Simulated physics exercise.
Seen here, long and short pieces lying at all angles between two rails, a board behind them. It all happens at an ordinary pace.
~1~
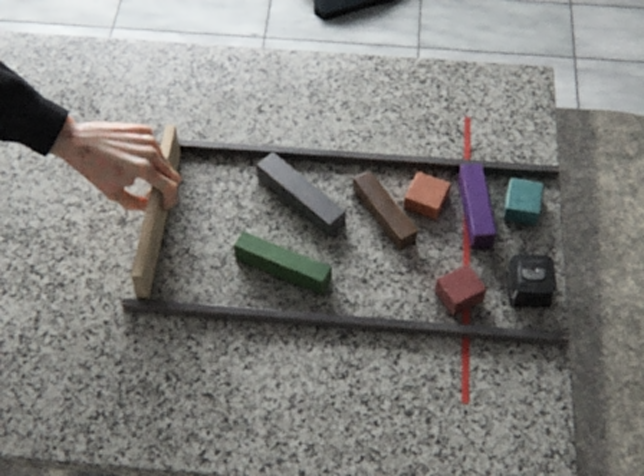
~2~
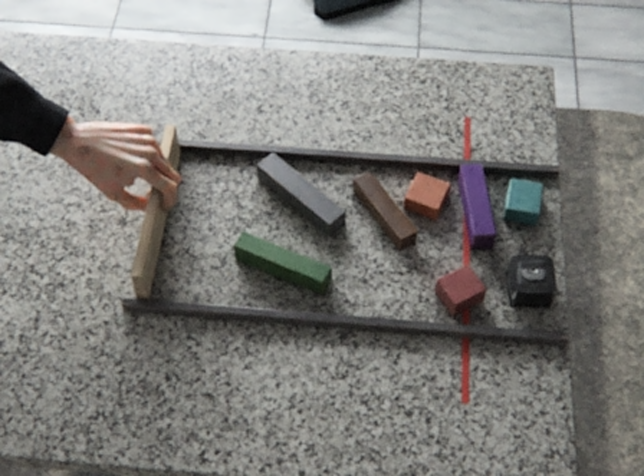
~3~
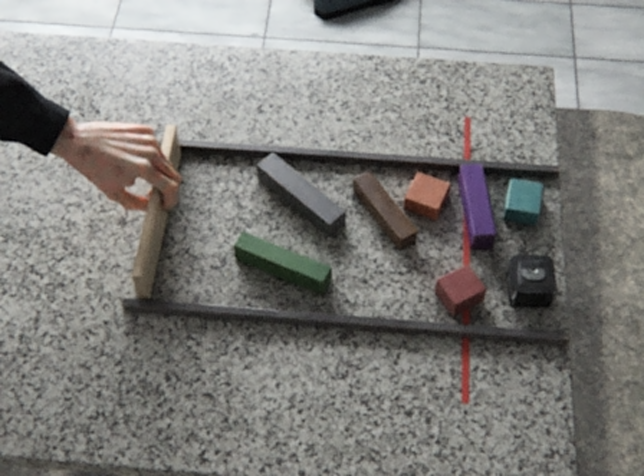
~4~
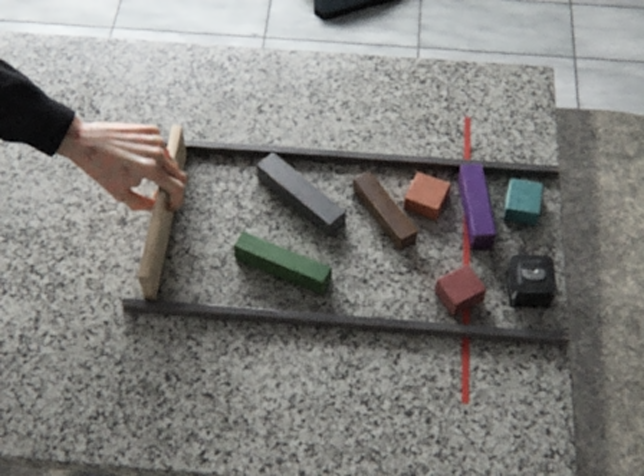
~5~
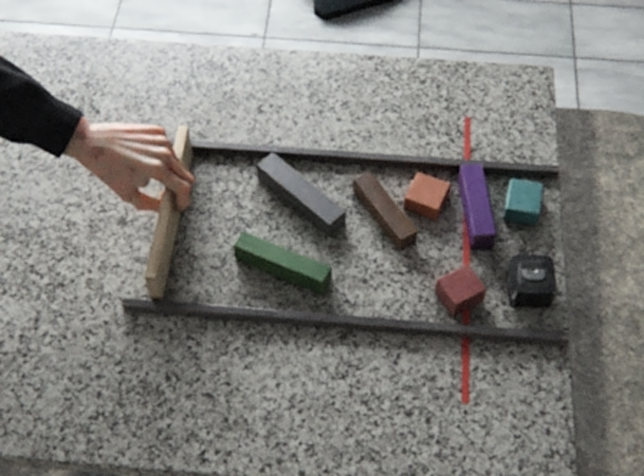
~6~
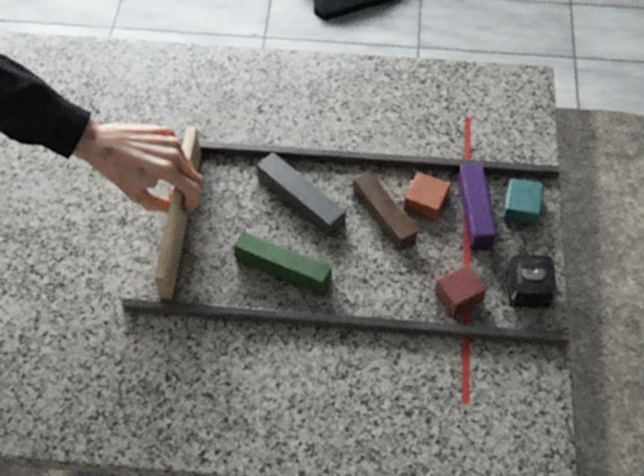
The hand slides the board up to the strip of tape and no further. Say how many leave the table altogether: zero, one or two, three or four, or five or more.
Outcome: The number that fall off is one or two.
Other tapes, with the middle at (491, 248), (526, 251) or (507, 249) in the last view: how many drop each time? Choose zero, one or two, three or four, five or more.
The falls would be either three or four; five or over; 3 or 4.
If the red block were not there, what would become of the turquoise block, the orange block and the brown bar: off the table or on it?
The turquoise block tumbles off, the orange block is kept, the brown bar stays on.
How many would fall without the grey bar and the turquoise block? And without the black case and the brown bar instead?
Fallen: 0, and 1 in the other try.
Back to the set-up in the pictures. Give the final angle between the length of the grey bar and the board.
Some 0 degrees.
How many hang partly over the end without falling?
2 of them.
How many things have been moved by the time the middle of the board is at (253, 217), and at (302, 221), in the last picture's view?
First 2, then 2.
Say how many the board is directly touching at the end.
In contact: 2.
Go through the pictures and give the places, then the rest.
The first picture shows black case (531, 281); turquoise block (523, 202); purple stick (477, 206); board (157, 210); tape (467, 246).
The second picture shows turquoise block (523, 202); grey bar (301, 194).
The third picture shows purple stick (477, 206); brown bar (385, 210).
The fourth picture shows black case (531, 281); green bar (283, 263).
The fifth picture shows turquoise block (523, 202); red block (460, 290).
The sixth picture shows black case (531, 281); turquoise block (523, 202); purple stick (477, 206); board (179, 212); tape (467, 246).
Early on, none off yet; black case at rest near (531, 281); turquoise block at rest near (523, 202); purple stick at rest near (477, 206).
Finally, the number that fall off is one or two; lost, turquoise block.
